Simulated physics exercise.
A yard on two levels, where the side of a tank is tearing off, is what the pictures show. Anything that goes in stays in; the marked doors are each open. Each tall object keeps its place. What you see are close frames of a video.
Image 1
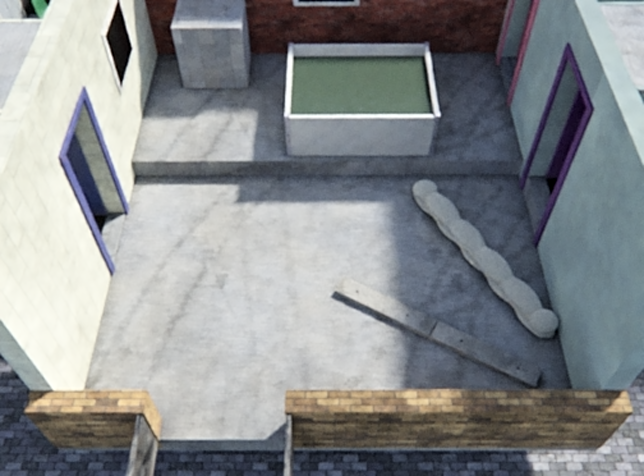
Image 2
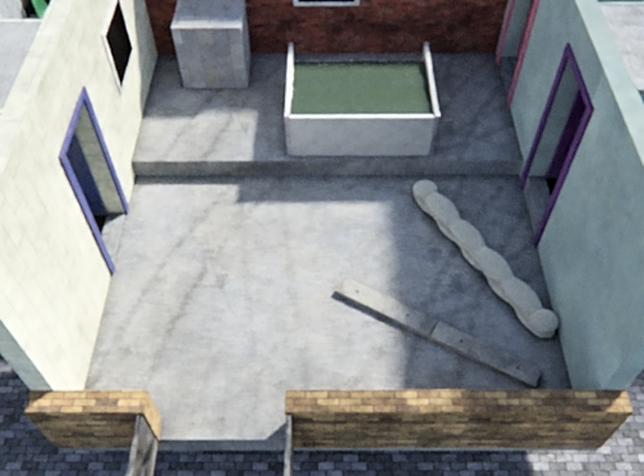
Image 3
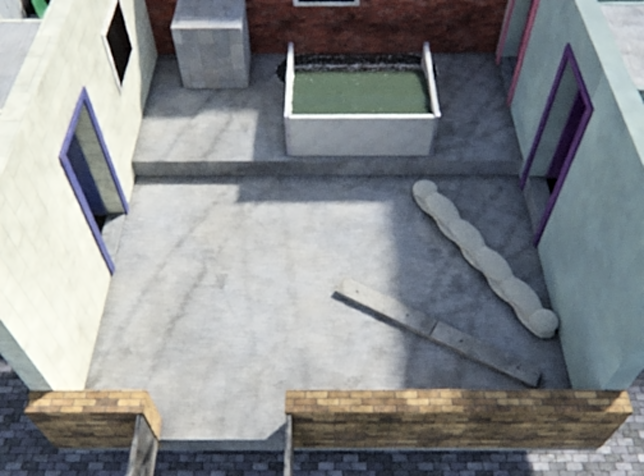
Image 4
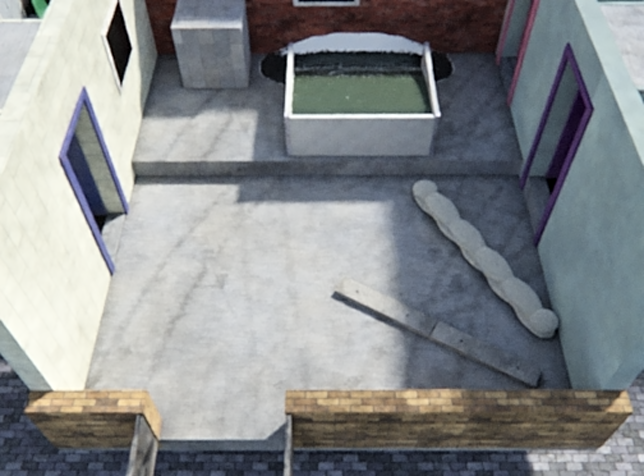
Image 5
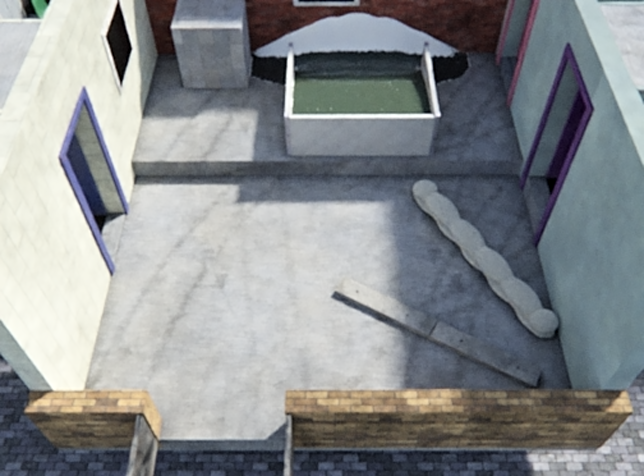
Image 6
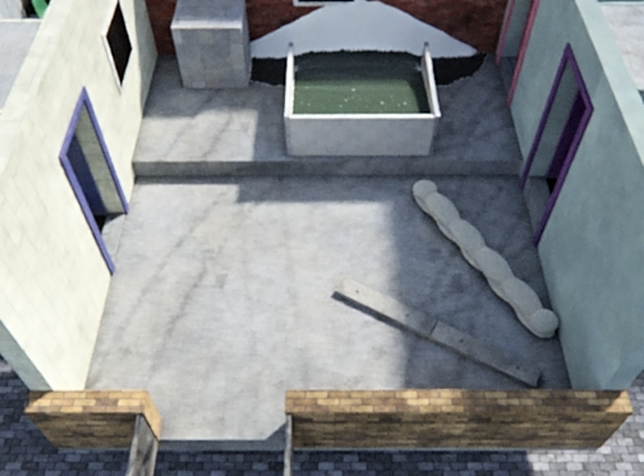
Water burst out of the far side of the white-walled tank on the upper level, first darkening the ground behind it, then spreading to both sides as a pale, foamy sheet against the brick wall.
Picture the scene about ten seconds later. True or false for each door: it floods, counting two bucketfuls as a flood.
Purple door - false; blue door - false; pink door - true.
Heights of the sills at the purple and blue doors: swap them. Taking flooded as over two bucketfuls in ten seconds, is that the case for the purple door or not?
In that case purple exceeds the limit.
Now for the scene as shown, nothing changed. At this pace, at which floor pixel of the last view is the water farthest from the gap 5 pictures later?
My guess is roughly (158, 55).
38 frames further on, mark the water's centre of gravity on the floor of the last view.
My pick is pixel (352, 152).
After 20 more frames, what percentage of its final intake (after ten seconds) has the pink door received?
About 100 %.
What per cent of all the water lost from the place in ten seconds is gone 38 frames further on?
That comes to 65 per cent, as I work it out.
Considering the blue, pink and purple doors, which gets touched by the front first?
Answer: The pink-painted one.
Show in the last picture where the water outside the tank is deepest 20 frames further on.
Deepest point: Roughly (541, 306).
A moment on, water covers 15 % of the floor; the purple door not reached, the blue door not reached, the pink door under two buckets in.
Next, water covers 35 % of the floor; the purple door wet at the sill, nothing in, the blue door not reached, the pink door over two buckets in.
Then, water covers 60 % of the floor; the purple door wet at the sill, nothing in, the blue door wet at the sill, nothing in, the pink door far over two buckets in.
Later, water covers 70 % of the floor; the purple door wet at the sill, nothing in, the blue door wet at the sill, nothing in, the pink door far over two buckets in.
In the end, water covers 85 % of the floor; the purple door wet at the sill, nothing in, the blue door wet at the sill, nothing in, the pink door far over two buckets in.
